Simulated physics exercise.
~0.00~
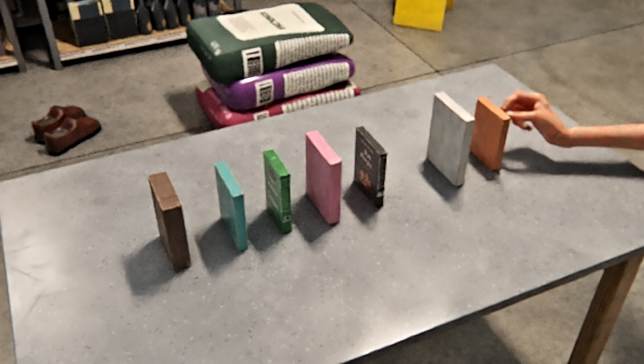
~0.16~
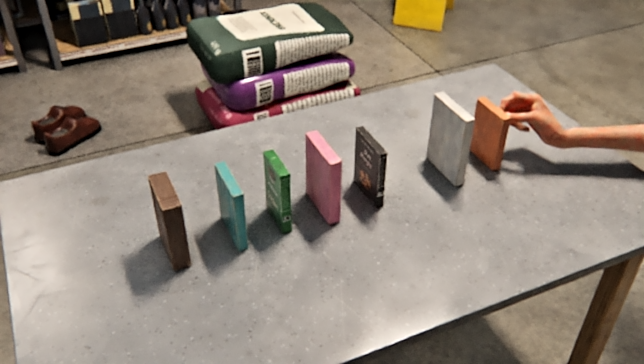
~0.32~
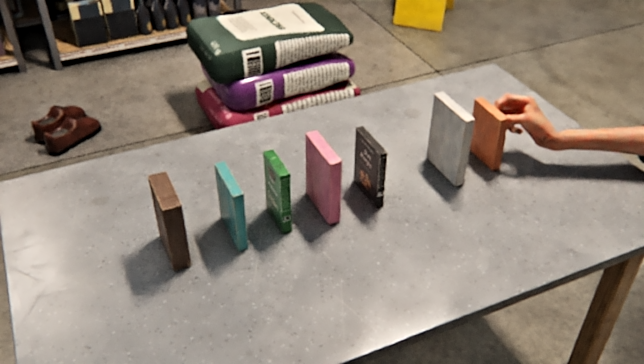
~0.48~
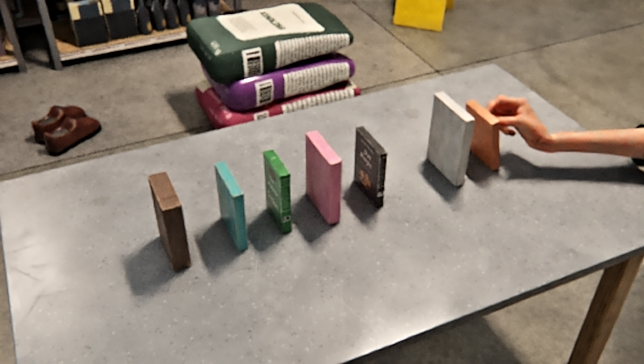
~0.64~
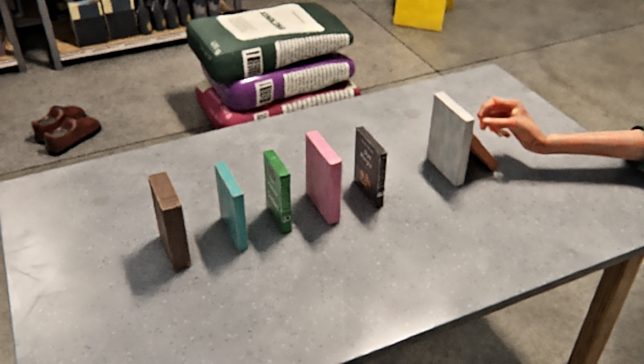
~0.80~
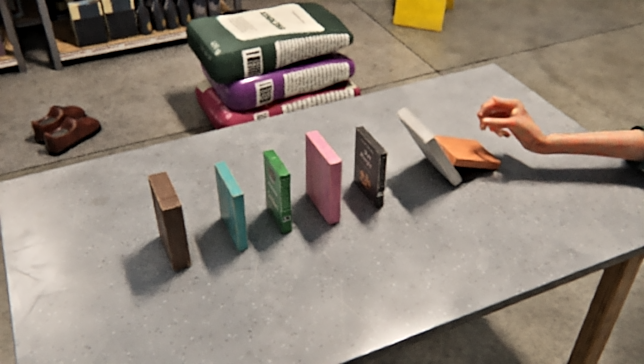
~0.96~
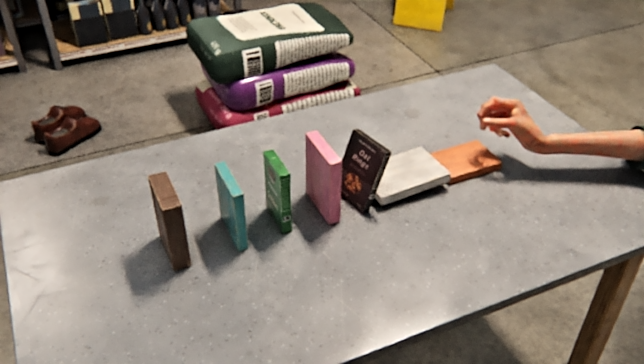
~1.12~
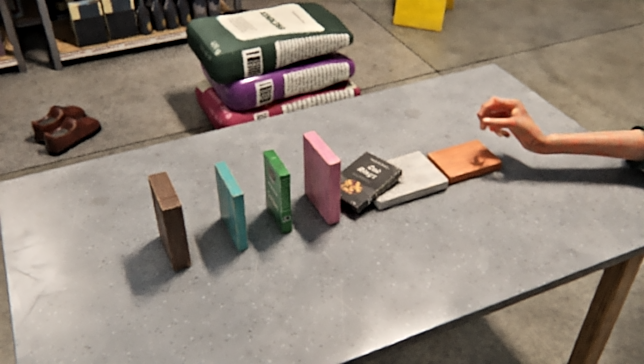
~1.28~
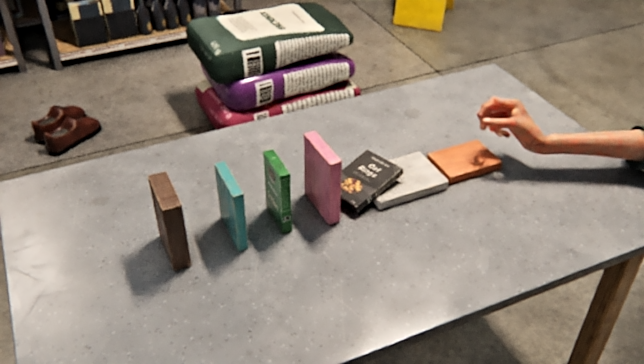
Orange board nudged by a hand toppling left, knocking down white board and black packet, with pink board and others still standing.
